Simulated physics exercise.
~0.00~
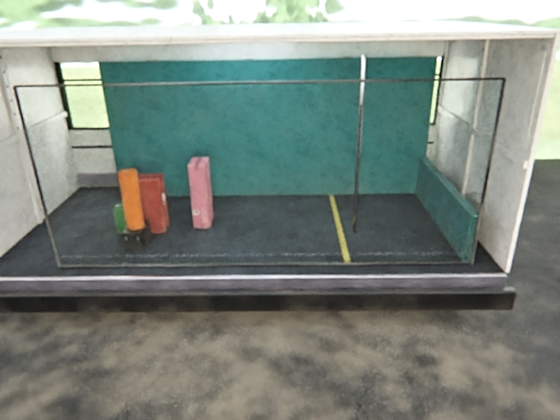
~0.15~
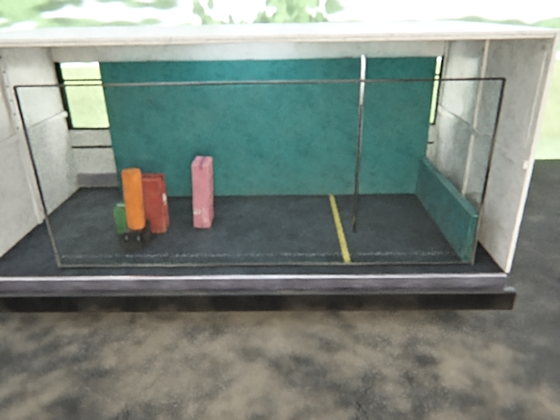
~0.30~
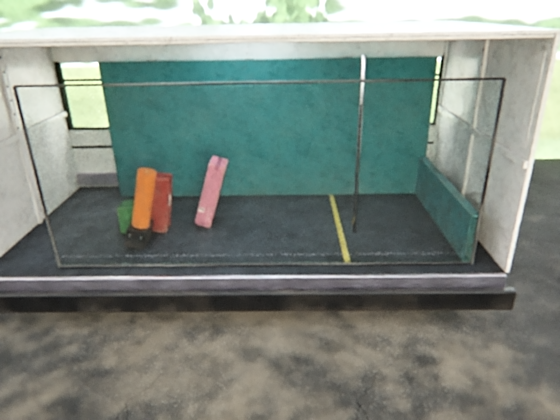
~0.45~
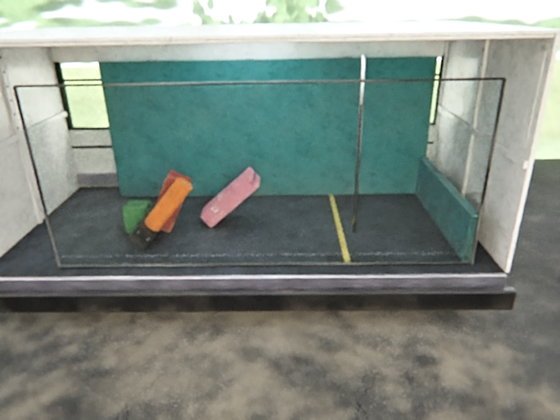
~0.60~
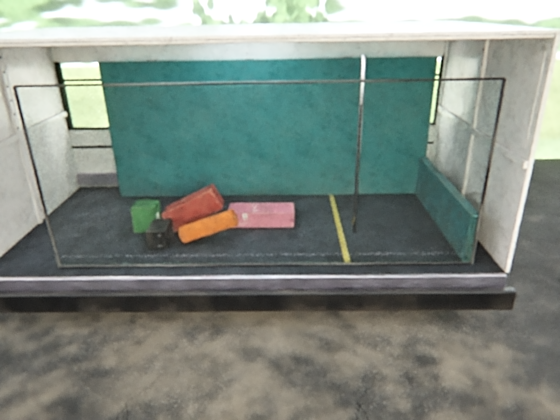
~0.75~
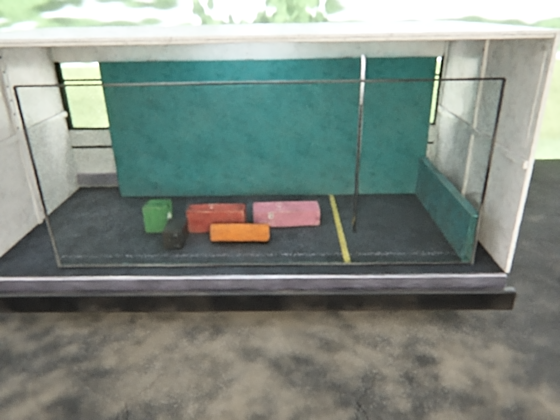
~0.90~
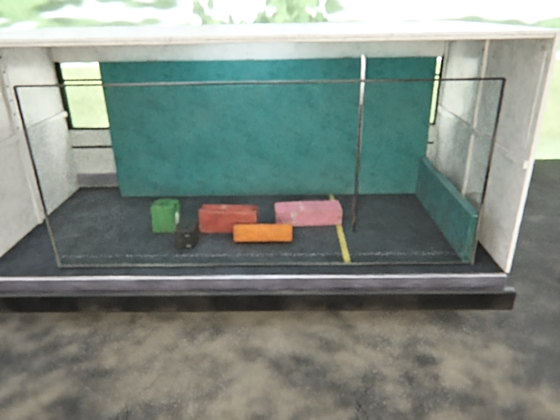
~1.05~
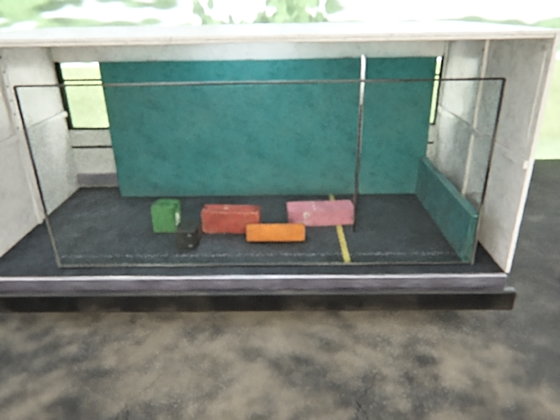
Three upright blocks, orange, red and pink, tipped over to the right inside an open-fronted bay and slid along the dark floor, while a green block stayed upright and slid with a small black one, all ending spread out near the yellow line.
